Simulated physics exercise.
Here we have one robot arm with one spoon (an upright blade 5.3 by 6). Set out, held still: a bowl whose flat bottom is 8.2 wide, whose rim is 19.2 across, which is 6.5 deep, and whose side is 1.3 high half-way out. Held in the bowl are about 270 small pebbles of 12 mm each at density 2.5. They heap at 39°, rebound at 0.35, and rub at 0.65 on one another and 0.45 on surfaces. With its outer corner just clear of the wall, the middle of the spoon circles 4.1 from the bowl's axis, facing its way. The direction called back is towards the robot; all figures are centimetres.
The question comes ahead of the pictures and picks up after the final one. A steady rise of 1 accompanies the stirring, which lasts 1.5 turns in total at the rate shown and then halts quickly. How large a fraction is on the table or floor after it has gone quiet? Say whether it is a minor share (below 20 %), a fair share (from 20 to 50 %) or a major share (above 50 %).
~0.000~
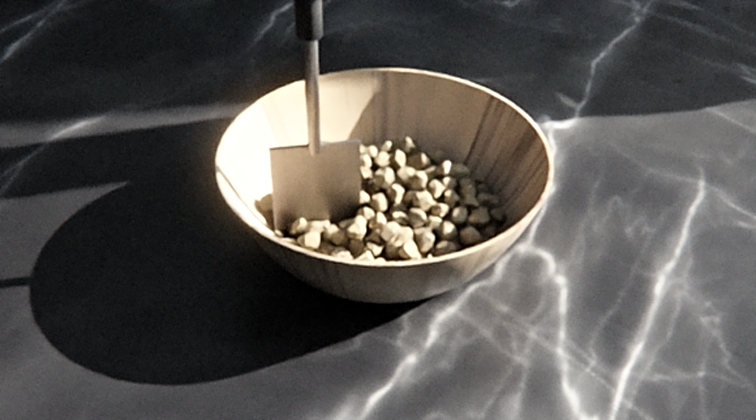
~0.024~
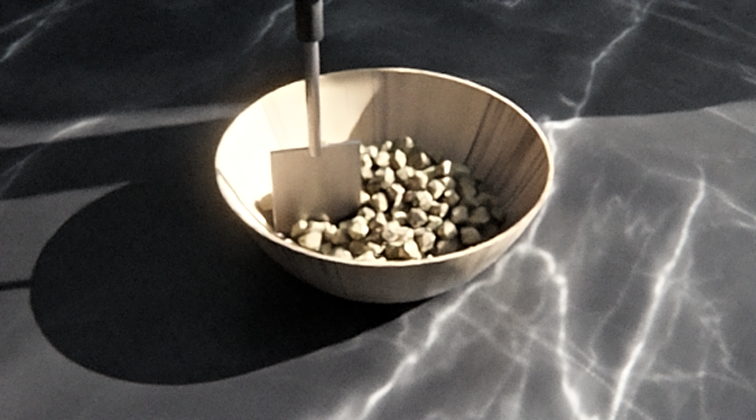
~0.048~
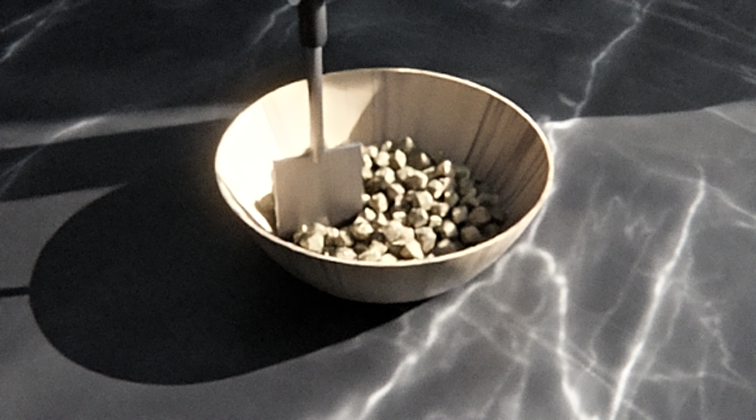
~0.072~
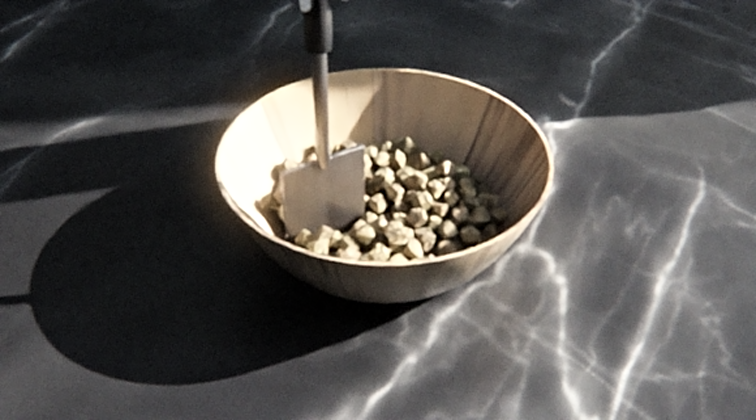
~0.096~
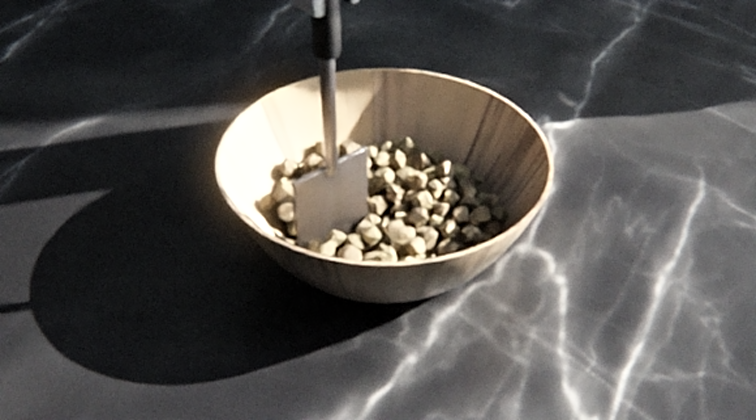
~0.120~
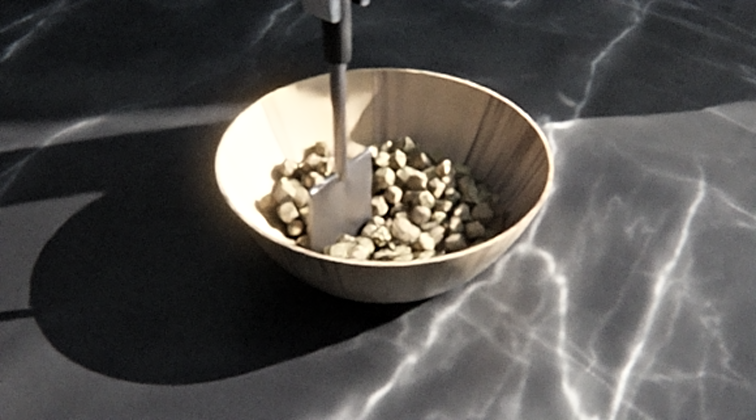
A minor share.
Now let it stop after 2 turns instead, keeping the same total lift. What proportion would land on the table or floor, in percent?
In that case some 10 per cent.
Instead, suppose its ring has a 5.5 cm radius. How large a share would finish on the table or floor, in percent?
Roughly 0 percent, I'd expect.
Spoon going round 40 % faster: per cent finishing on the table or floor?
Roughly 15 per cent.
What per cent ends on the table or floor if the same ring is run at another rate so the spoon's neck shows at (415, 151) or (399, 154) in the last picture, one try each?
Close to 35 and 35 in a hundred.
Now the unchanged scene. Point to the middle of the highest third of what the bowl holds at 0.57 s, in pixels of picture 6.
That third sits centred at about (368, 113).
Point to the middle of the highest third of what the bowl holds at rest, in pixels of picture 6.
(458, 163).
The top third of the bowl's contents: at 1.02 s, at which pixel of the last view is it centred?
(424, 241).
By 0.57 s, 238° round, highest piece 8 above the table; 266 in the bowl, 4 on the table or floor, 4 in flight or on the tool.
By 1.02 s, 74° round, highest piece 8 above the table; 252 in the bowl, 18 on the table or floor, 4 in flight or on the tool.
By 1.45 s, 180° round, highest piece 6 above the table; 250 in the bowl, 24 on the table or floor.
By 2.15 s, 180° round, highest piece 6 above the table; 250 in the bowl, 24 on the table or floor.
Final count, 250 in the bowl, 24 on the table or floor. That is 9 % on the table or floor.
